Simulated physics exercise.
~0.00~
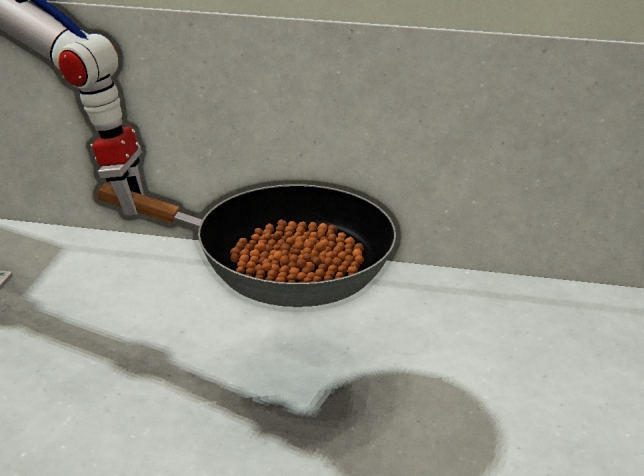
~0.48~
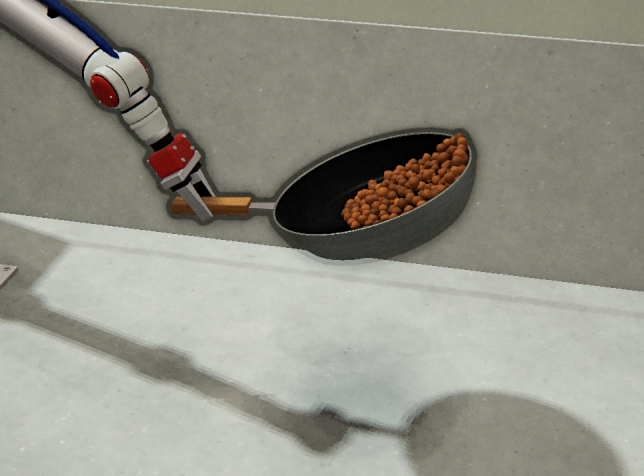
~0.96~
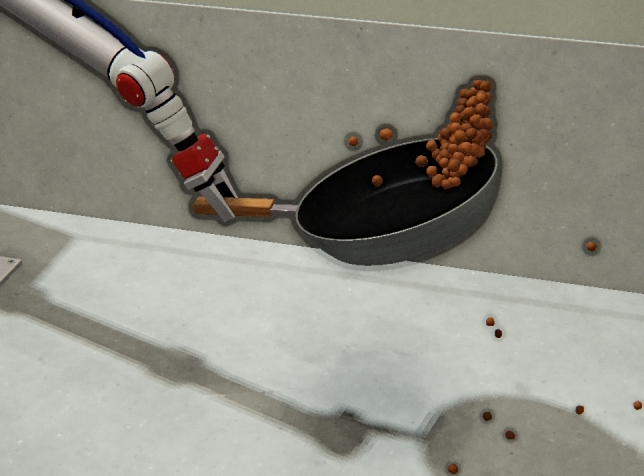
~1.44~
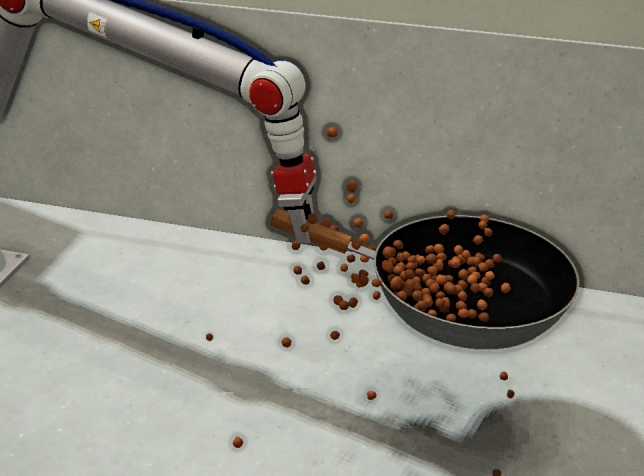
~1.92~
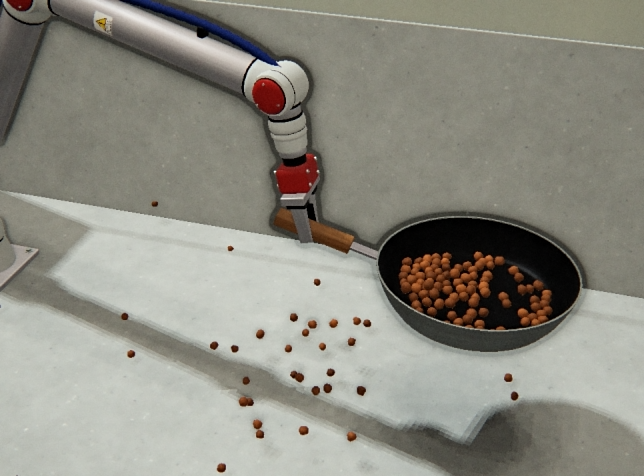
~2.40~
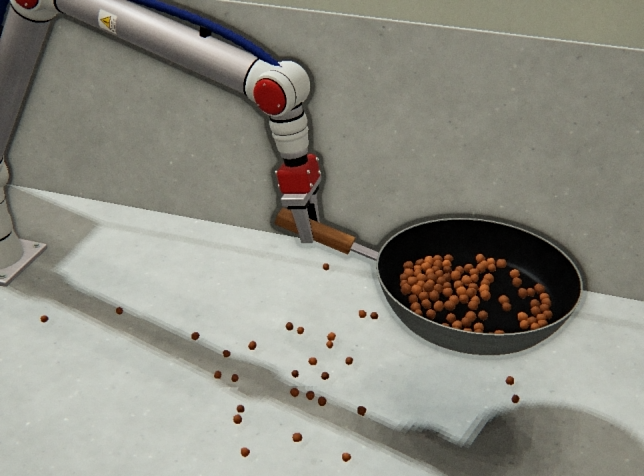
Robotic arm tossing hazelnuts in a black frying pan, spilling some across the pale surface before holding the pan level and still.
